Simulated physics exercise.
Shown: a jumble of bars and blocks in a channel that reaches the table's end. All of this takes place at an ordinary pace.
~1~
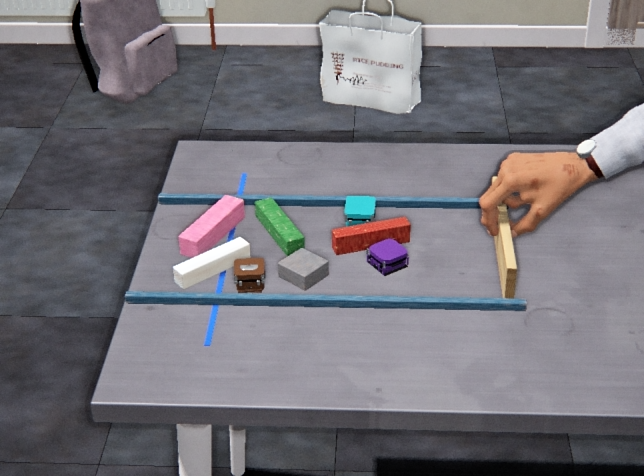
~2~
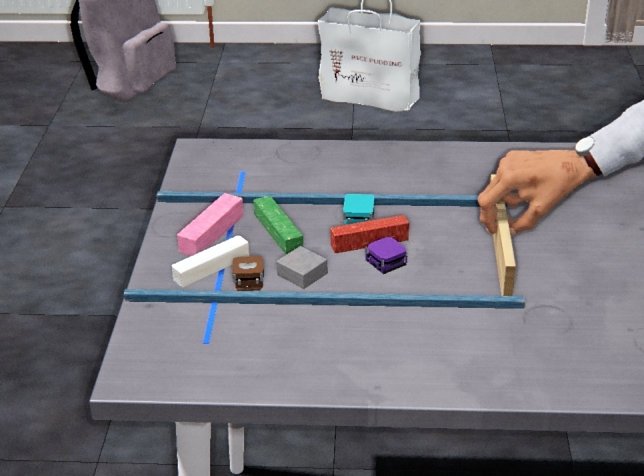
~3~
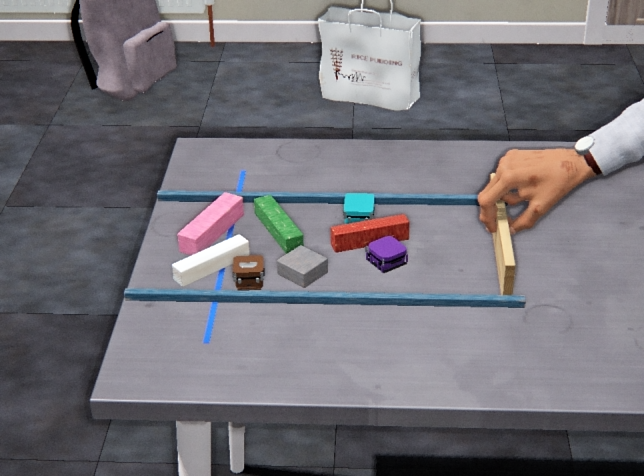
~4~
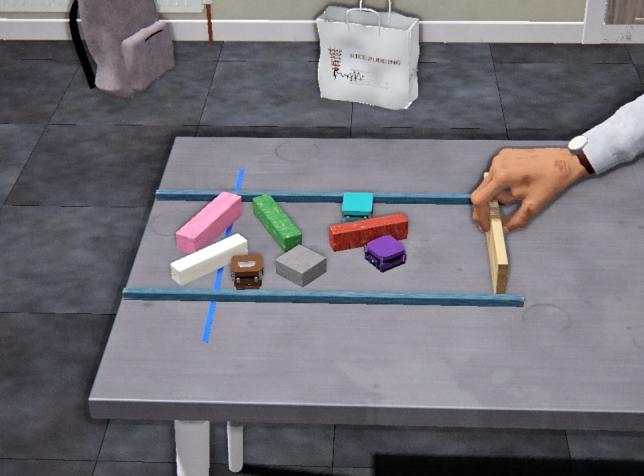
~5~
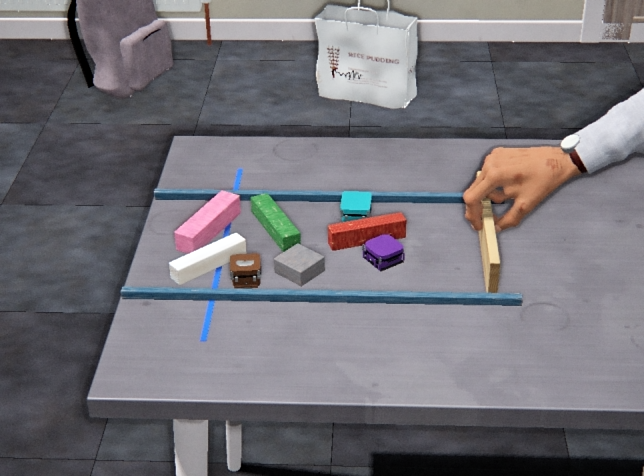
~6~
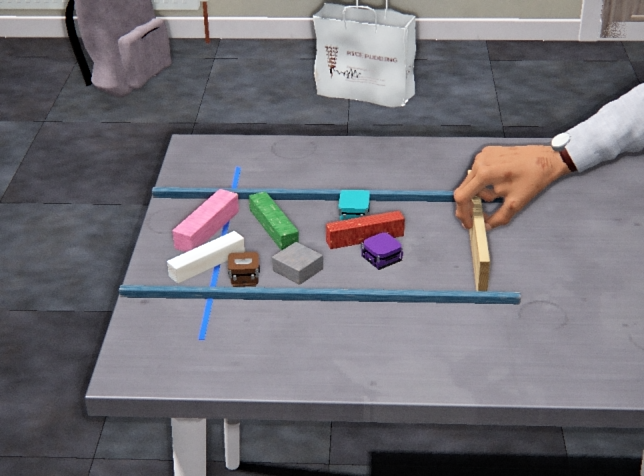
On a grey table, colourful bars and small blocks lie scattered between two blue rails, with a strip of blue tape crossing beneath them. A hand at the right holds a wooden board upright, keeps it nearly still at first, then slides it a short way left while the pieces stay put.
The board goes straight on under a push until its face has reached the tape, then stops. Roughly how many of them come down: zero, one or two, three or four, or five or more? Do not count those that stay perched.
Most likely, none whatsoever will tumble down.
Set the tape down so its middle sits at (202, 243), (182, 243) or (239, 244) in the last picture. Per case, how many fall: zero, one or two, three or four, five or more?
The counts for the three tapes are either one or two, 3 or 4 and zero.
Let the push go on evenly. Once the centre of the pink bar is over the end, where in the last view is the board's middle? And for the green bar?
Near (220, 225), then near (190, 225).
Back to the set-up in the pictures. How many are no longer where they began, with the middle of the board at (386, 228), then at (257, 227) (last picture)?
Tally at point one: 2; at point two: 8.
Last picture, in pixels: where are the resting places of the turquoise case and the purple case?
The turquoise case comes to rest at (216, 200), and the purple case comes to rest at (206, 246).
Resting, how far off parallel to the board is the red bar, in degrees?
Angle: Around 35°.
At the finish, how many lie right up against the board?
4 are in contact with it.
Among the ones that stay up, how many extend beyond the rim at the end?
2, I think.
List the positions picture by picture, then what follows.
The first frame shows pink bar (213, 227); white stick (213, 263); brown case (250, 276); board (502, 237); tape (228, 250).
The second frame shows white stick (211, 261); purple case (387, 256).
The third frame shows brown case (249, 273); red bar (370, 233).
The fourth frame shows pink bar (210, 223); green bar (277, 223).
The fifth frame shows white stick (208, 258); turquoise case (356, 209).
The sixth frame shows pink bar (207, 221); white stick (207, 257); brown case (244, 270); board (477, 230); tape (222, 243).
A little later, none off yet; pink bar at rest near (207, 221); white stick at rest near (207, 257); brown case at rest near (244, 270).
Next, none off yet; pink bar at rest near (207, 221); white stick moving near (197, 258); brown case at rest near (244, 270).
Later still, none off yet; pink bar shifted a little near (178, 216); white stick shifted a little near (164, 257); brown case shifted about its own width near (200, 271).
When it is over, the number that fall off is zero.
